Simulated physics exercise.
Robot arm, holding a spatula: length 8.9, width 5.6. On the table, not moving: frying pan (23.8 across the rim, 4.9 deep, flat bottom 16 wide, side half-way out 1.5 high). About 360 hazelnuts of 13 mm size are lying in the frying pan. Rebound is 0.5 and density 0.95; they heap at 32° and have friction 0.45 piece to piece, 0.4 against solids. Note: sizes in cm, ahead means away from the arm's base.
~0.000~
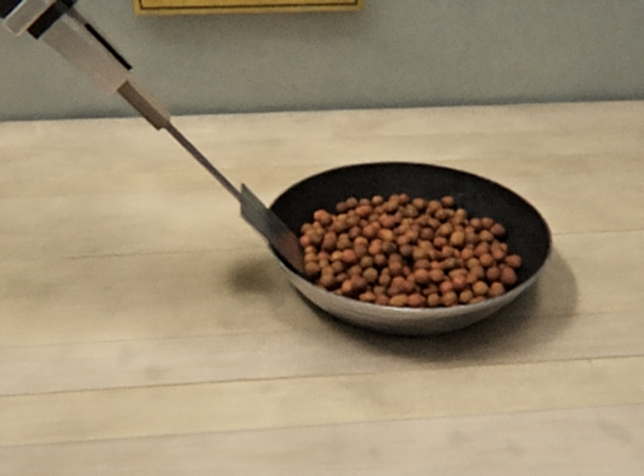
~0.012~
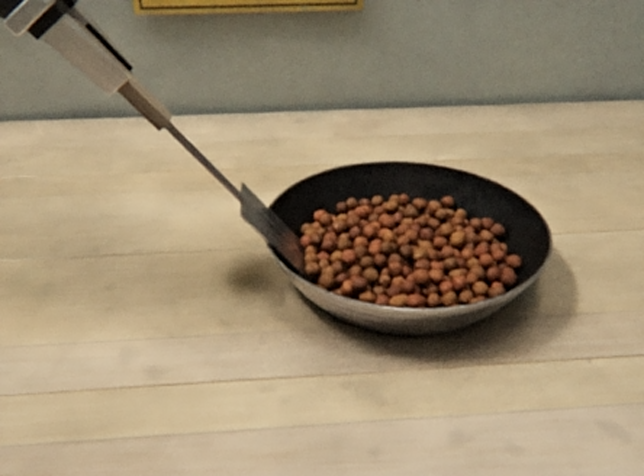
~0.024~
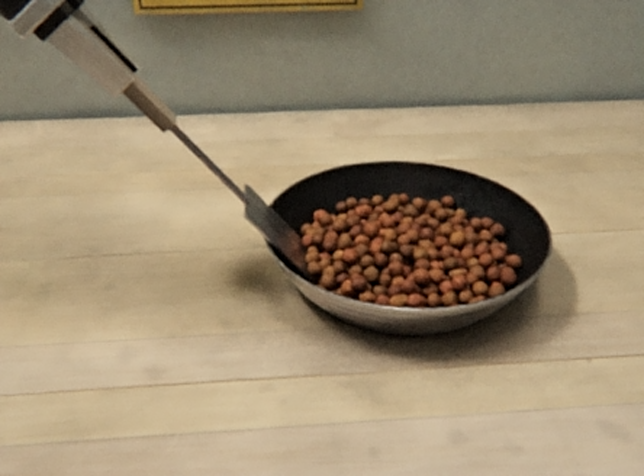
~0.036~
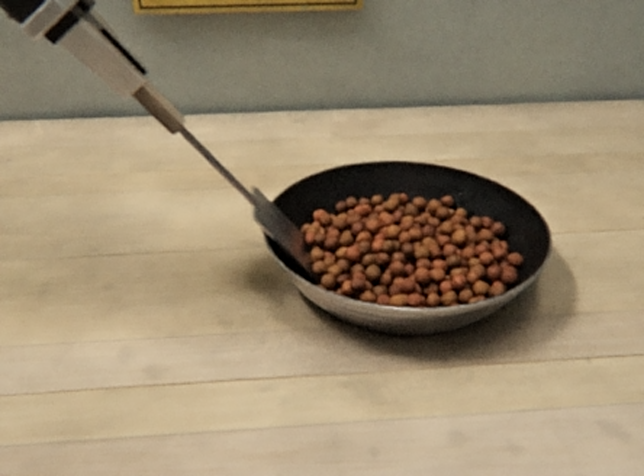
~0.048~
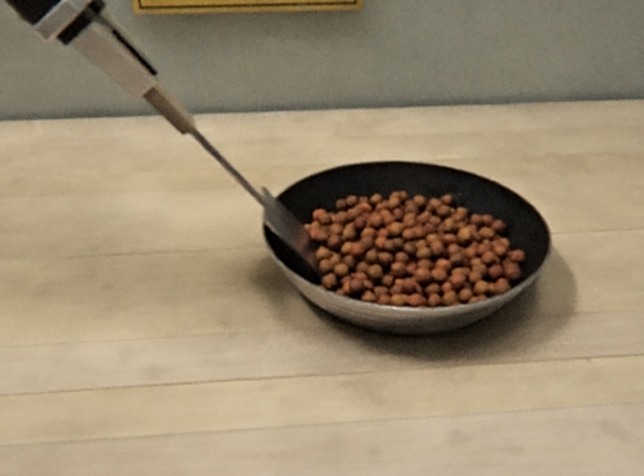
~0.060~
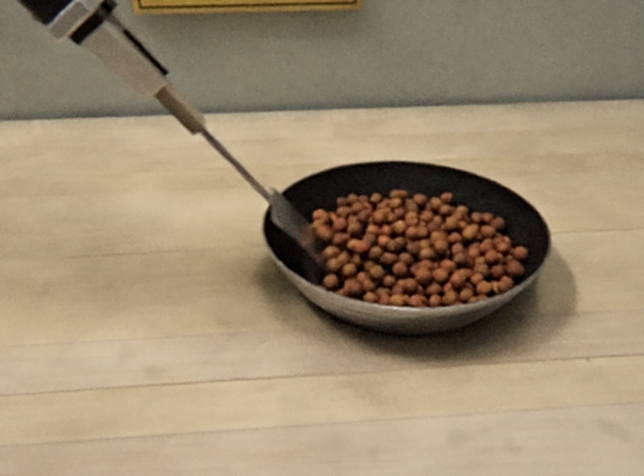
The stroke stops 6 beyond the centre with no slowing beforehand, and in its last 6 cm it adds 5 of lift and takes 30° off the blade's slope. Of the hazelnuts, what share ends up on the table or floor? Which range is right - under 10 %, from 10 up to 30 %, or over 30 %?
Right range: Under 10 %.
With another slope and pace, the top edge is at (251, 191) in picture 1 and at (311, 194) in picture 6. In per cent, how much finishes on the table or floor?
I'd put it at roughly 20 per cent.
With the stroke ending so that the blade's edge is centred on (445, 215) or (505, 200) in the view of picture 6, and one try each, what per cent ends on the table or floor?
Try 1: Approx. 0 %; try 2: Approx. 15 %.
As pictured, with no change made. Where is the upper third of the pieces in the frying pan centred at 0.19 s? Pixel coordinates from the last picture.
The middle sits at approx. (450, 229).
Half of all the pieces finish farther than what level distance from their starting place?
Some 2 cm.
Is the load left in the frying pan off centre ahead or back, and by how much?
The balance point is about 3.0 cm ahead.
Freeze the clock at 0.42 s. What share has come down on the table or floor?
Roughly 5 percent.
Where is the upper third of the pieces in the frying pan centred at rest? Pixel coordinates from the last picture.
I'd say around pixel (483, 237).
By 0.12 s, sloping 52°, highest piece 5 above the table; 359 in the frying pan.
By 0.19 s, sloping 39°, highest piece 7 above the table; 359 in the frying pan.
By 0.42 s, sloping 22°, highest piece 6 above the table; 342 in the frying pan, 16 on the table or floor, 1 on the blade or in flight.
By 1.47 s, sloping 22°, highest piece 6 above the table; 342 in the frying pan, 17 on the table or floor.
Final count, 342 in the frying pan, 17 on the table or floor. That is 5 % on the table or floor.
